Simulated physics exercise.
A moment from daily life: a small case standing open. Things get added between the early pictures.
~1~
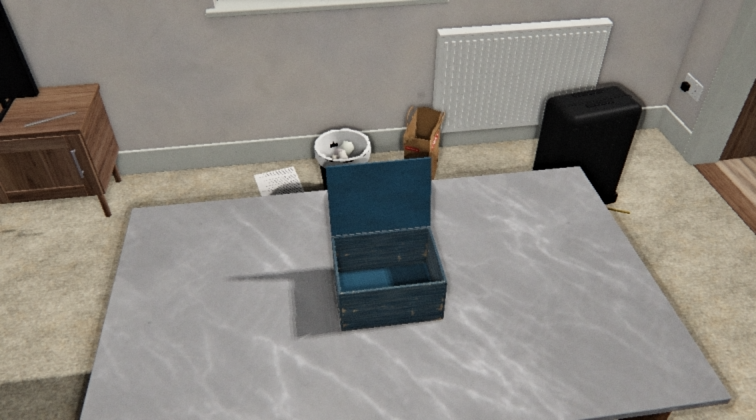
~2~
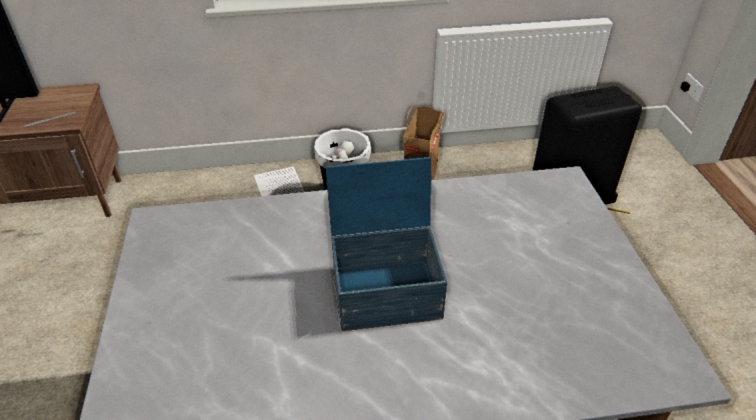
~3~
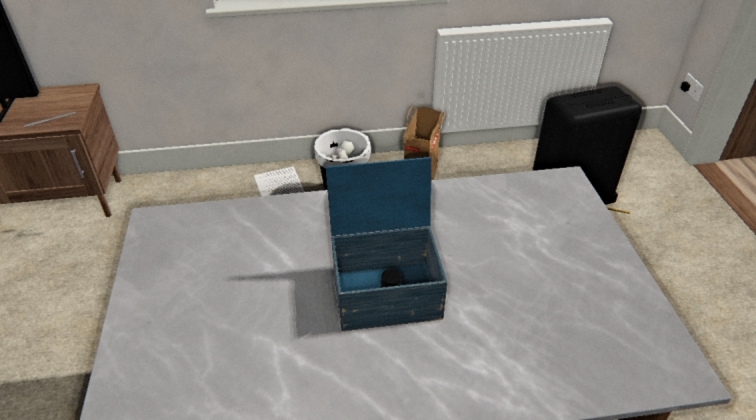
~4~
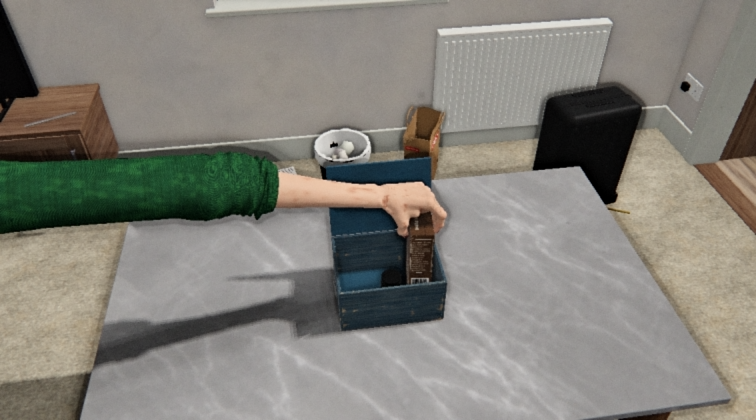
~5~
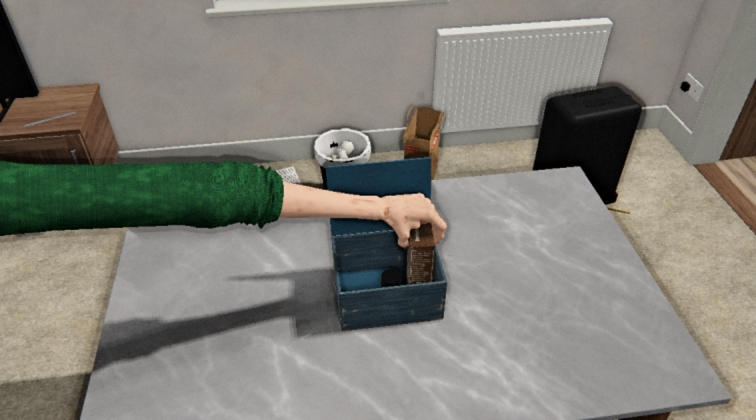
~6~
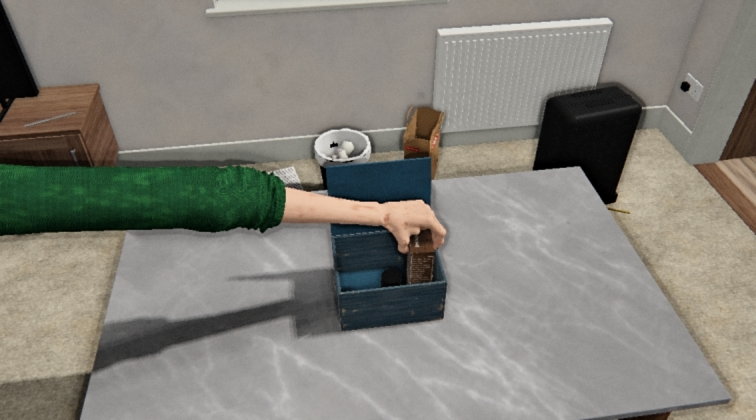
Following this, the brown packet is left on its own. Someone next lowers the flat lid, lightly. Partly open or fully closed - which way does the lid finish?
Partly open.
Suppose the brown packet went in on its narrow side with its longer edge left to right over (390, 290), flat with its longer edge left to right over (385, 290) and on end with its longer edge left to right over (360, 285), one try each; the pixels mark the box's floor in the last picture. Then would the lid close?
In order: The lid fits down, then fits down, then gets blocked.
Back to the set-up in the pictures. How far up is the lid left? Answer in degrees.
Around 45 degrees.
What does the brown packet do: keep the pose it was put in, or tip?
At the finish the brown packet holds its orientation.
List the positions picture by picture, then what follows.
In the first picture, the last thing is not in view yet.
In the second picture, the last thing is not in view yet.
In the third picture, the last thing is not in view yet.
In the fourth picture, on its way; brown packet (419, 254).
In the fifth picture, on its way; brown packet (420, 264).
In the sixth picture, in place under the hand; brown packet (419, 269).
Then, 1.00 s later than the last frame, lid starting down.
Then, 1.30 s later than the last frame, lid 78° above the rim.
Then, 1.50 s later than the last frame, lid 66° above the rim.
Then, 1.70 s later than the last frame, lid 52° above the rim.
When it is over, lid 46° above the rim; both as before. End places, in pixels of the last picture, brown packet near (419, 269).
